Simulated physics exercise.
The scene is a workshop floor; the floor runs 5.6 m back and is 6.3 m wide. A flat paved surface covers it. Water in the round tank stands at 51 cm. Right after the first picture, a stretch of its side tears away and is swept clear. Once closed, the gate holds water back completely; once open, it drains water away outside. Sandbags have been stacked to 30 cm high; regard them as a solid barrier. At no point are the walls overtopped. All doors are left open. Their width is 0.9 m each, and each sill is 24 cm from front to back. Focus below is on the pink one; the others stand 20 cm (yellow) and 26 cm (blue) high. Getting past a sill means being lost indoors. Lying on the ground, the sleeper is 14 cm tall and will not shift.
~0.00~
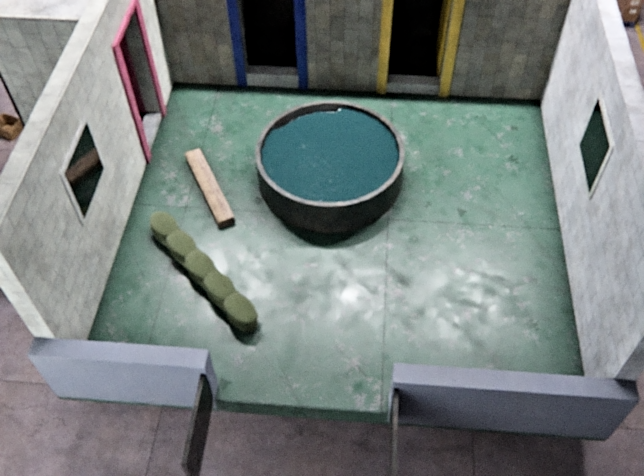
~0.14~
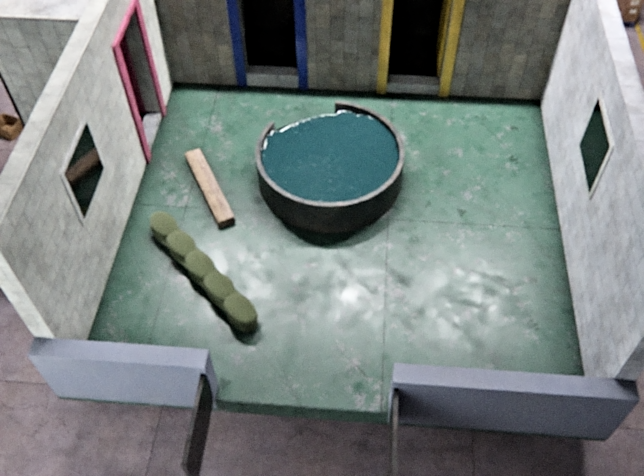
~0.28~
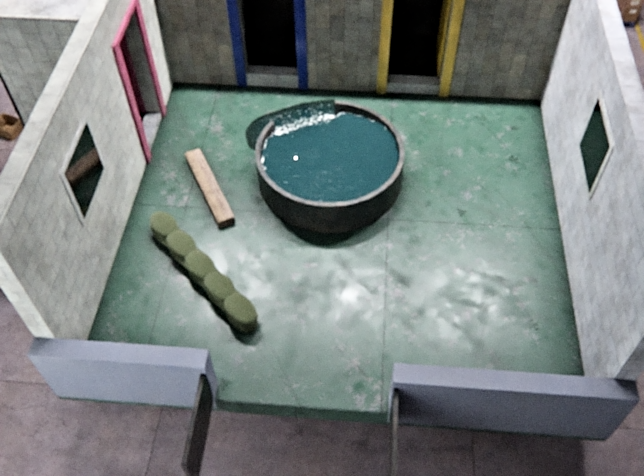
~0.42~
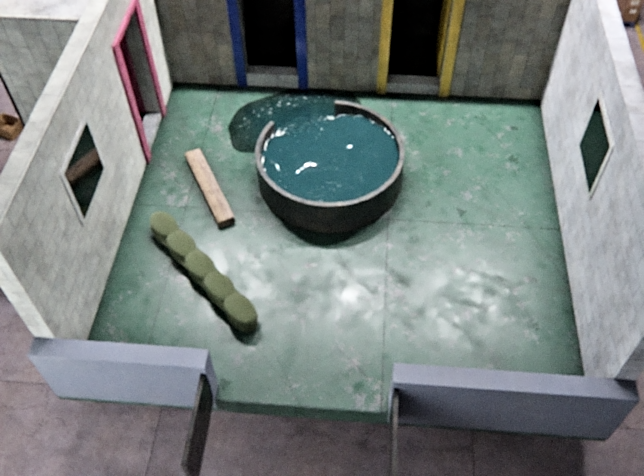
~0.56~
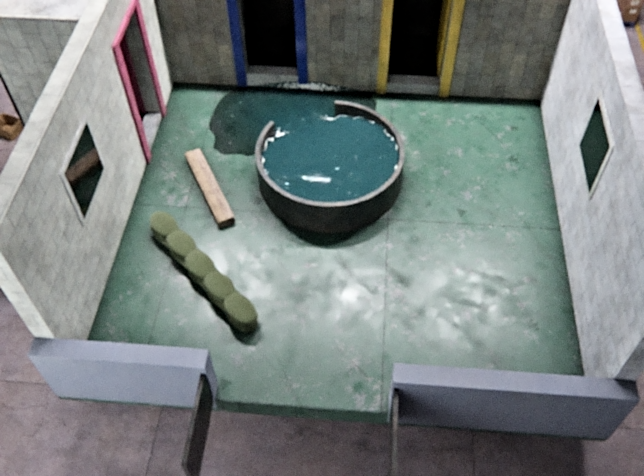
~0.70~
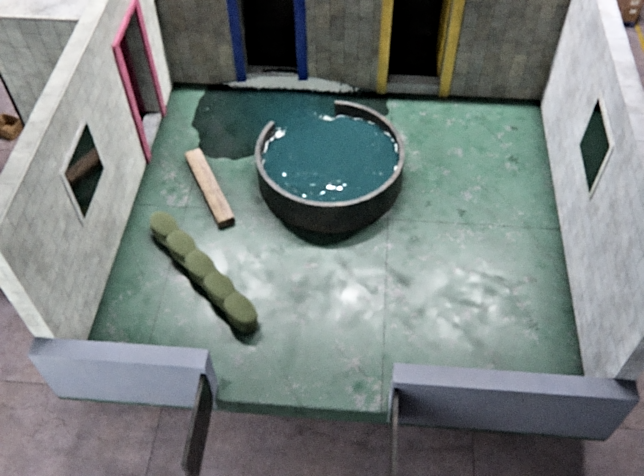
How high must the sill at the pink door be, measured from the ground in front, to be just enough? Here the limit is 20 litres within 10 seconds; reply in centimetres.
About 12.5 cm.
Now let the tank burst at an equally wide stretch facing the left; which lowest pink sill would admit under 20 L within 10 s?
You'd want it roughly 17 centimetres tall.
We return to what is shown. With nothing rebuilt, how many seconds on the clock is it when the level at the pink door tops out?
2.8 s.
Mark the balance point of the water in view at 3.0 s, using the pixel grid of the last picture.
Around (285, 145).
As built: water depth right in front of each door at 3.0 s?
Depths, in cm - yellow: 4, pink: 17, blue: 19.
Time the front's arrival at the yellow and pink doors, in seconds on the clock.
Yellow 1.1 s, pink 1.4 s.
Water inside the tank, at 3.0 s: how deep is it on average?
Some 22 cm.
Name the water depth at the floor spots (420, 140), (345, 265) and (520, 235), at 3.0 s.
2, 0 and 0 cm, respectively.
After 1.4 s water covers 15 % of the floor, deepest (40 cm) near (175, 82); 2 cm at the pink door, 0 litres in over its 12 cm sill.
After 3.0 s water covers 40 % of the floor, deepest (28 cm) near (183, 89); 17 cm at the pink door, 6 litres in over its 12 cm sill.
After 10.0 s water covers 95 % of the floor, deepest (10 cm) near (500, 403); 7 cm at the pink door, 21 litres in over its 12 cm sill.
At the pink door as built, the water arrived by 1.4 s and peaked near 17 cm at 2.8 s.
With a sill of 10.5 cm, 35 litres would have come in within the 10 s; with 14 cm, 10 litres. So under 20 litres takes about 12.5 cm.
